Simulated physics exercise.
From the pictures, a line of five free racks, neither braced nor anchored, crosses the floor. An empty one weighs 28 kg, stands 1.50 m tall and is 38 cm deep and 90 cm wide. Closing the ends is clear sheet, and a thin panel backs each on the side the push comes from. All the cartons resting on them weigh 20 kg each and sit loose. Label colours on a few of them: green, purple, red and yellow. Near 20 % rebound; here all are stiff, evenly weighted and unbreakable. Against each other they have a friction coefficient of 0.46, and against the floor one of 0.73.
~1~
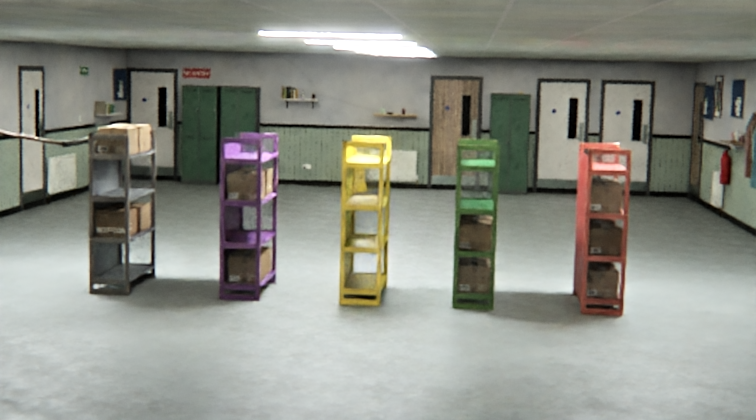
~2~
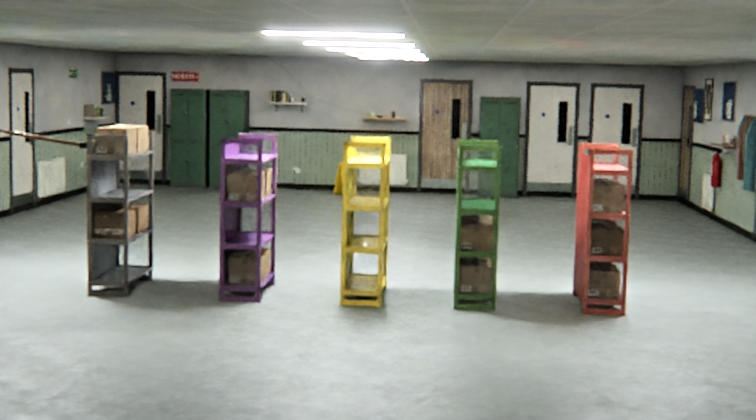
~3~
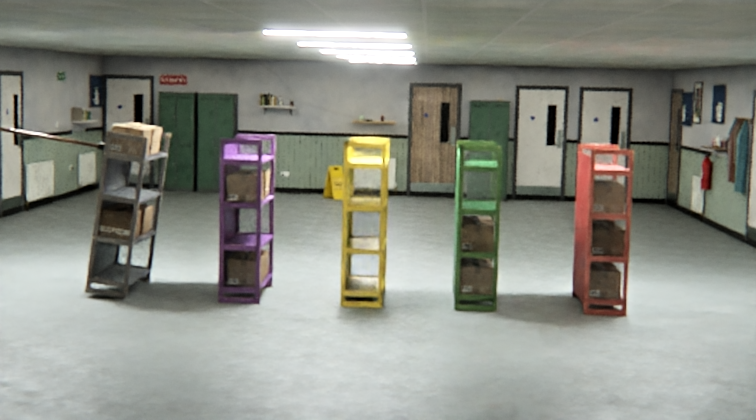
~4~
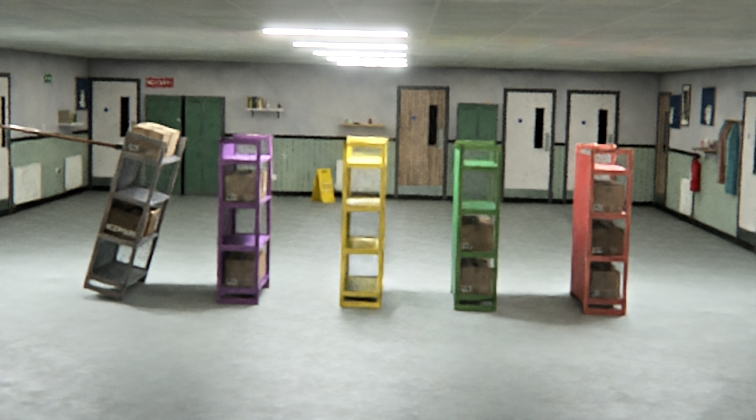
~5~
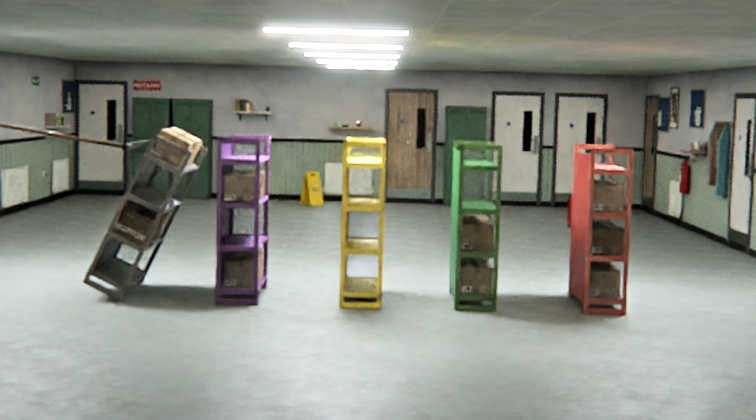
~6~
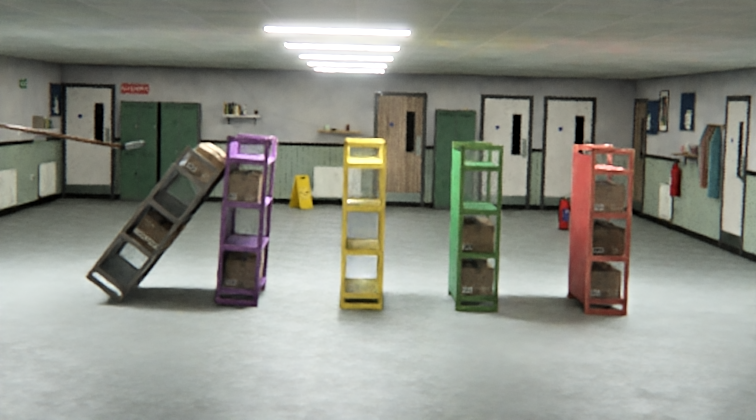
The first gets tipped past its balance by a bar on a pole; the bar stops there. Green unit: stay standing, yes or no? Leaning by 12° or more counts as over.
No.
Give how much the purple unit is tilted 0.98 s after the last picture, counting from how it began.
Roughly 60°.
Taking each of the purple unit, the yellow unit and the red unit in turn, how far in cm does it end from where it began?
Net displacement: Purple = 90 cm, yellow = 70 cm, red = 0 cm.
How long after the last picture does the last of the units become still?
It all settles by about 2.0 s.
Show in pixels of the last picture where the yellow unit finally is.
Somewhere around pixel (438, 237).
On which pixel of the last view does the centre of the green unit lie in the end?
End point, last view: About (523, 227).
Then, 0.34 s after the last picture, 4 cartons spilt or dropped; 1 of the 4 other units over; green unit unmoved; purple unit leaning 22°.
Then, 0.98 s after the last picture, 6 cartons spilt or dropped; 3 of the 4 other units over; green unit leaning 19°; purple unit leaning 59°.
At rest, 8 cartons spilt or dropped; 3 of the 4 other units over; green unit leaning 34°; purple unit leaning 64°; yellow unit leaning 51°. One left standing. As the last picture would show them, middles, green unit near (523, 227), purple unit near (331, 246).
